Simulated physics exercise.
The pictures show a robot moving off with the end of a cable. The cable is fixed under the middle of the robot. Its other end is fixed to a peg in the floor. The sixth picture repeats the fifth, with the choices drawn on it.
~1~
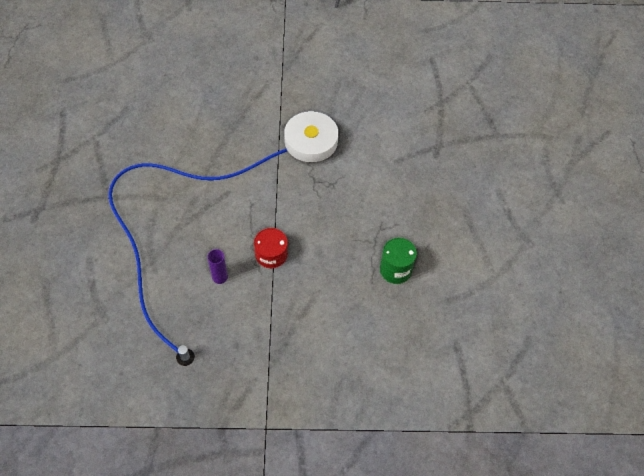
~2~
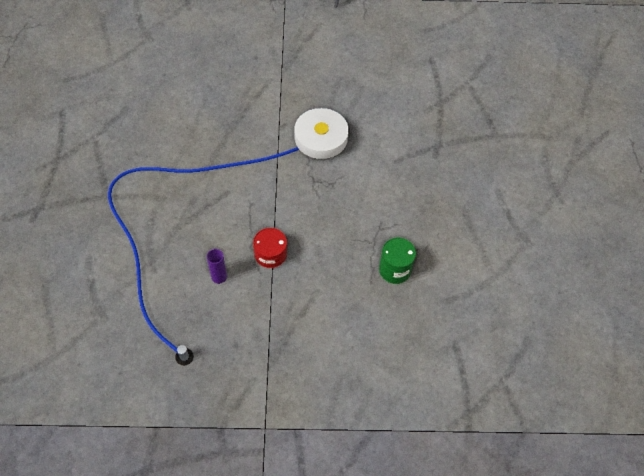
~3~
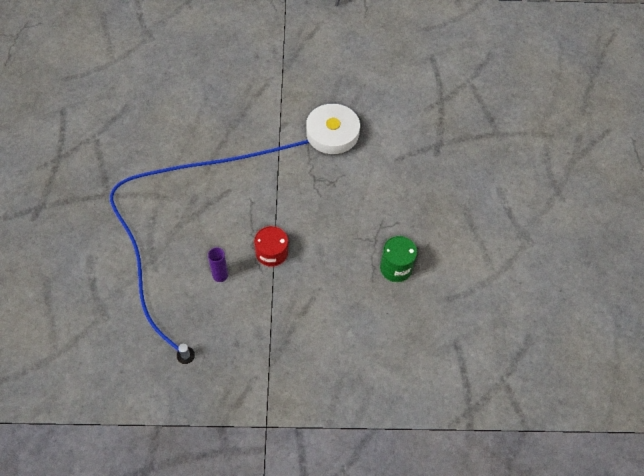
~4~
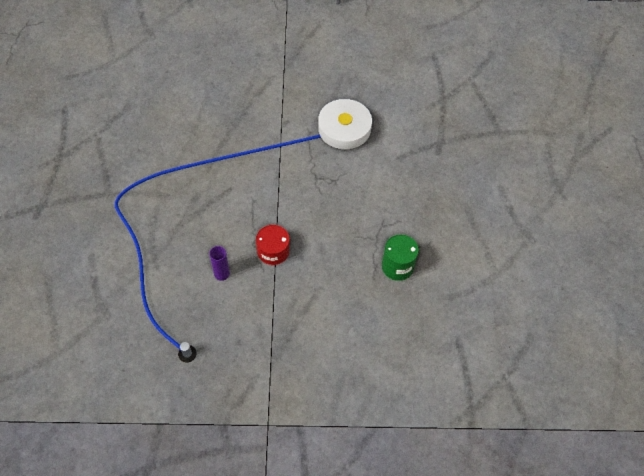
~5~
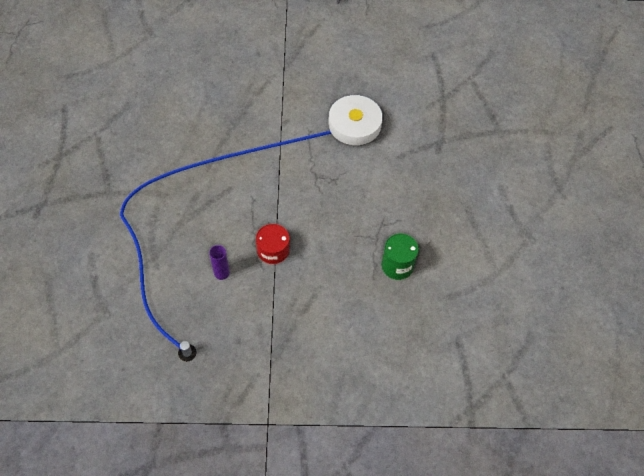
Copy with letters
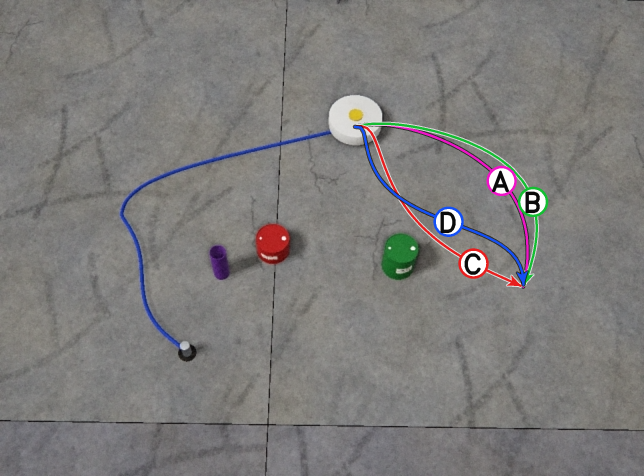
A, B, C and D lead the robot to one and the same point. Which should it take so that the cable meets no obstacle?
Everything stays clear on A.
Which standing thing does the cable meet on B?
The purple post.
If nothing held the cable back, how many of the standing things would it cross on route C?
It sweeps two.
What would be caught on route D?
It meets the red tub.
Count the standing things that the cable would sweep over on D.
It sweeps one.
On the copy, A from (355, 127) via (488, 167) to (523, 287); B from (355, 127) via (498, 158) to (524, 285); C from (355, 127) via (409, 211) to (521, 286); D from (355, 127) via (423, 211) to (523, 285).
On A. First, robot (457, 140), middle of the cable (250, 191).
Then, robot (526, 214), middle of the cable (305, 204).
Finally, robot (526, 282), middle of the cable (315, 212); nothing has been touched.
By contrast, B meets the purple post; C meets the red tub and green keg; D meets the red tub.
